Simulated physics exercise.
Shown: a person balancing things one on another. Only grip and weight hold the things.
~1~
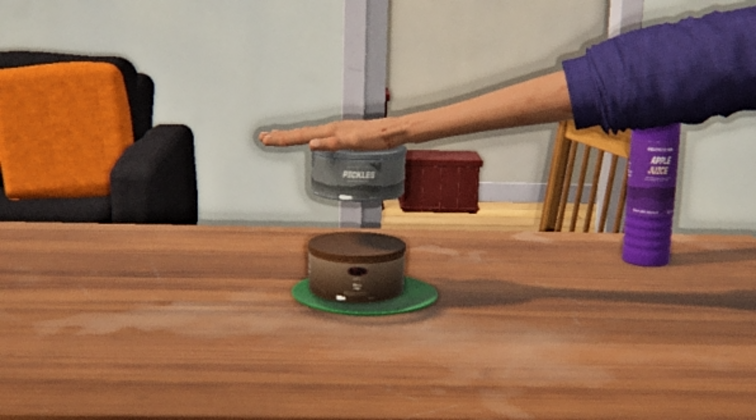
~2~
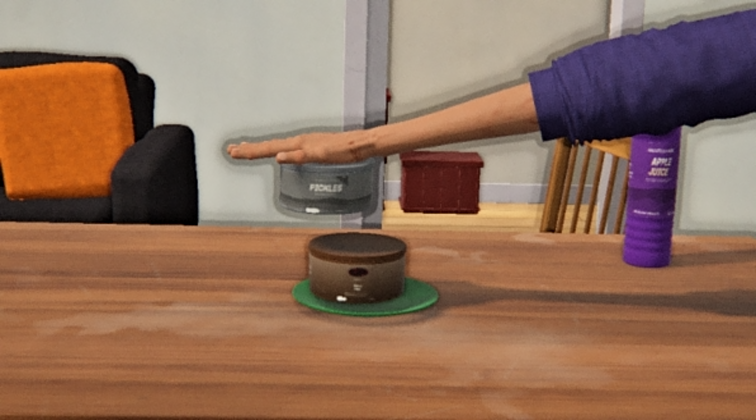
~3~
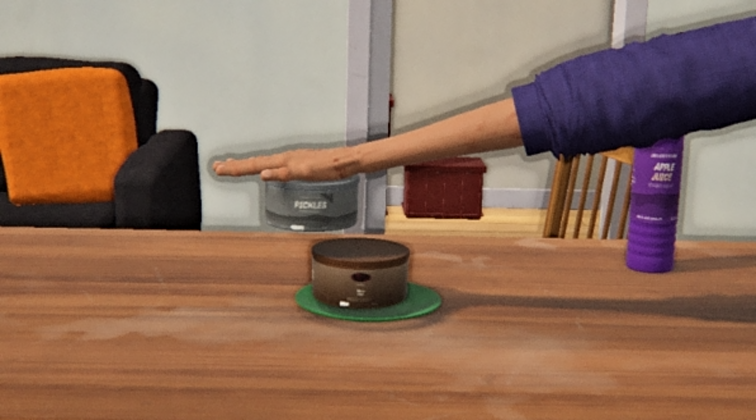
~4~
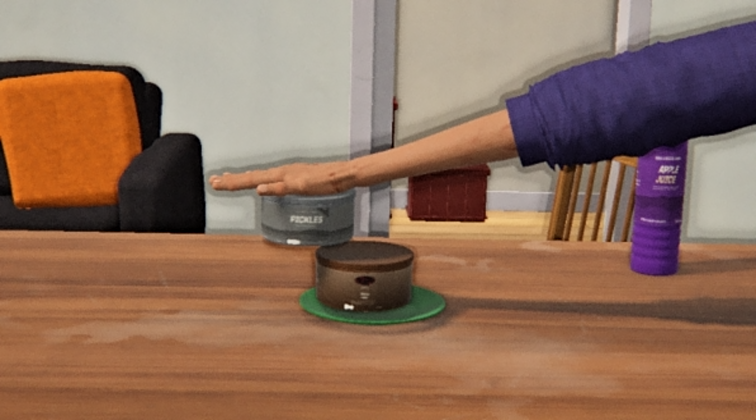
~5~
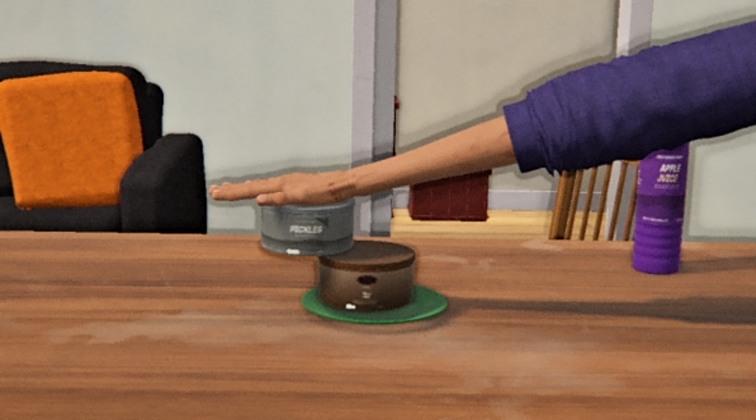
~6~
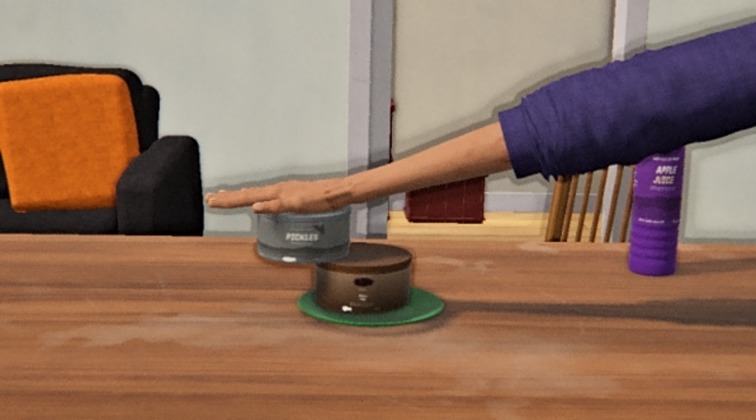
The footage shows a purple-sleeved arm lowering a grey tub labelled pickles, shifting it slightly left as it descends, then setting it off-centre on a brown tub on a green disc, the hand still on it.
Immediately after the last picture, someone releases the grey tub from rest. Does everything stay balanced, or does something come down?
Something comes down.
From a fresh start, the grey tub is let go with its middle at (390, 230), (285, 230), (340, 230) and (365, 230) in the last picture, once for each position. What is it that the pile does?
Well, the first time it stays intact, the second time it tips over, the third time it stays intact, and the fourth time it stays intact.
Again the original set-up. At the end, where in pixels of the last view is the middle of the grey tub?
The object ends up somewhere around (240, 266).
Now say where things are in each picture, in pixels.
Coming down; grey tub (358, 169), in the first picture.
Coming down; grey tub (326, 182); purple bottle (653, 174), in the second picture.
Coming down; grey tub (312, 199); brown tub (360, 272), in the third picture.
Coming down; grey tub (308, 213), in the fourth picture.
Coming down; grey tub (307, 222); purple bottle (662, 180), in the fifth picture.
Set down, still held; grey tub (304, 230); brown tub (362, 277), in the sixth picture.
Then, 0.30 s on from there, grey tub now fallen.
Then, 0.50 s on from there, things are still on the move.
Then, 2.00 s on from there, nothing new.
In the end, fallen, grey tub; the other 3 unmoved. At the end, from the last picture's camera, grey tub near (240, 267). The pile loses its balance.
